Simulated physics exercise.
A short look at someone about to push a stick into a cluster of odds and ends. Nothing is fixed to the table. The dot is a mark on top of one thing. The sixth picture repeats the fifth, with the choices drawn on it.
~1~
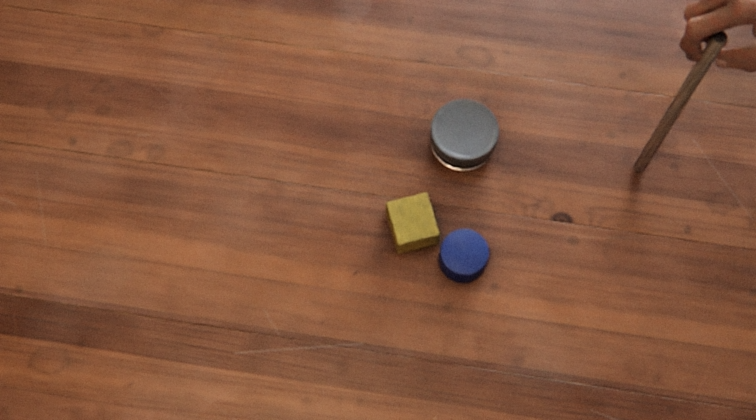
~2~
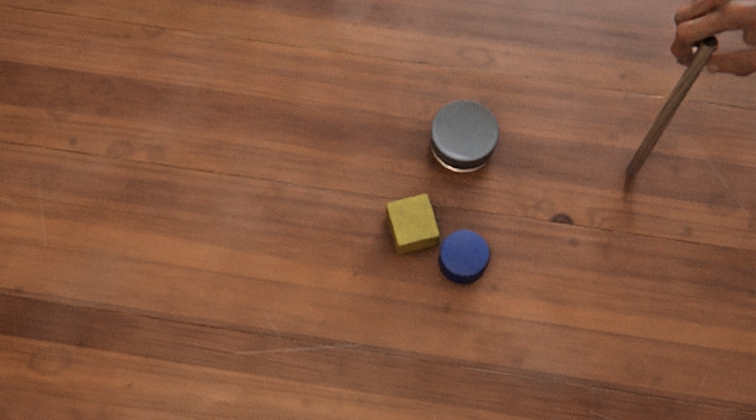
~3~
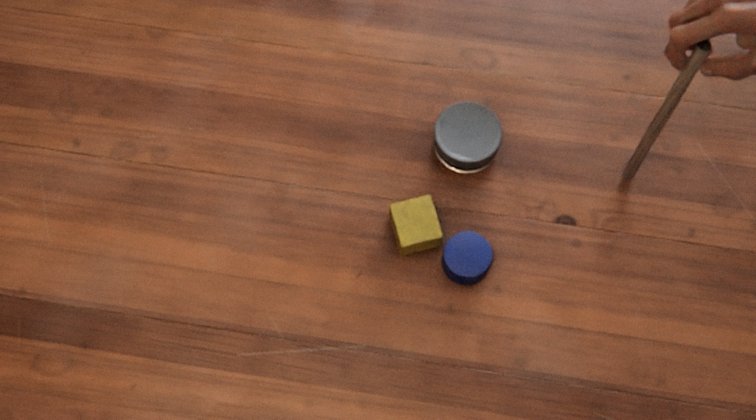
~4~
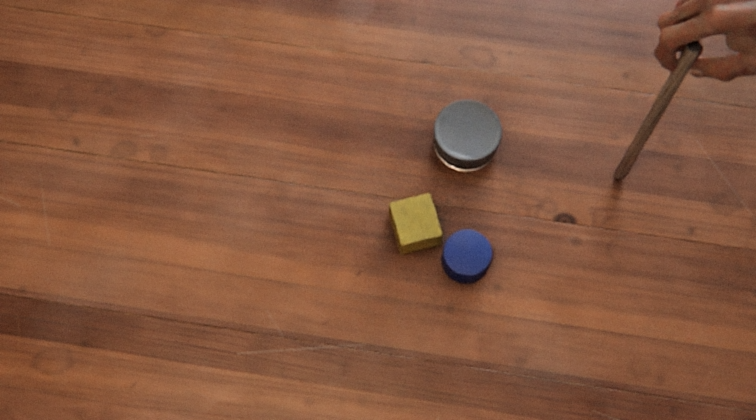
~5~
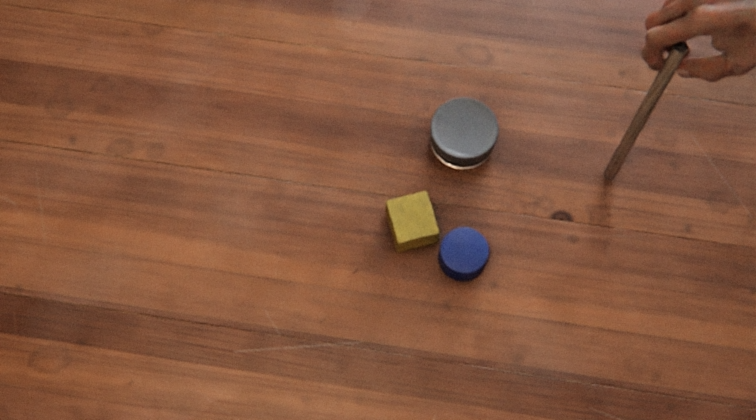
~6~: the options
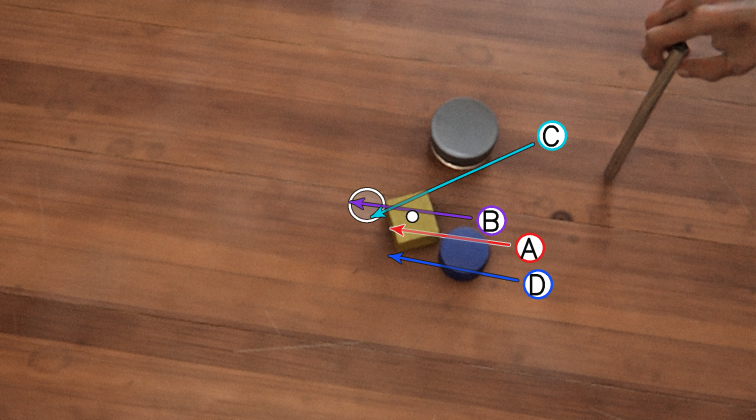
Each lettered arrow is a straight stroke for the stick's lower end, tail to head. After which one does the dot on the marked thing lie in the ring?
A is the one.
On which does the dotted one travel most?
Stroke A.
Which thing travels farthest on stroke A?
It is the yellow block.
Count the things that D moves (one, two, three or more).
It moves two.
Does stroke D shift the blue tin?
Yes.
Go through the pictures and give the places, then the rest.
The first picture shows yellow block (412, 223); grey tin (463, 135); blue tin (463, 256).
The second picture shows blue tin (463, 257); yellow block (413, 224).
The third picture shows grey tin (467, 138); blue tin (466, 259).
The fourth picture shows yellow block (415, 224); grey tin (466, 136).
The fifth picture shows blue tin (463, 255); yellow block (412, 222); grey tin (463, 134).
On the marked copy, A from (509, 245) to (391, 229); B from (471, 218) to (351, 202); C from (533, 144) to (372, 217); D from (517, 280) to (389, 256); the ring at (367, 205); the white dot at (413, 216).
Taking A. A third of the way, foot of the stick (465, 239); yellow block (412, 222); blue tin (452, 259).
Two thirds of the way, foot of the stick (421, 233); yellow block (395, 218); blue tin (447, 261).
When it is over, foot of the stick (391, 229); yellow block (369, 208); blue tin (447, 261); the dot on the yellow block is in the ring.
As for the rest, B leaves the dotted thing at (383, 230); C leaves the dotted thing at (411, 227); D leaves the dotted thing at (394, 202).
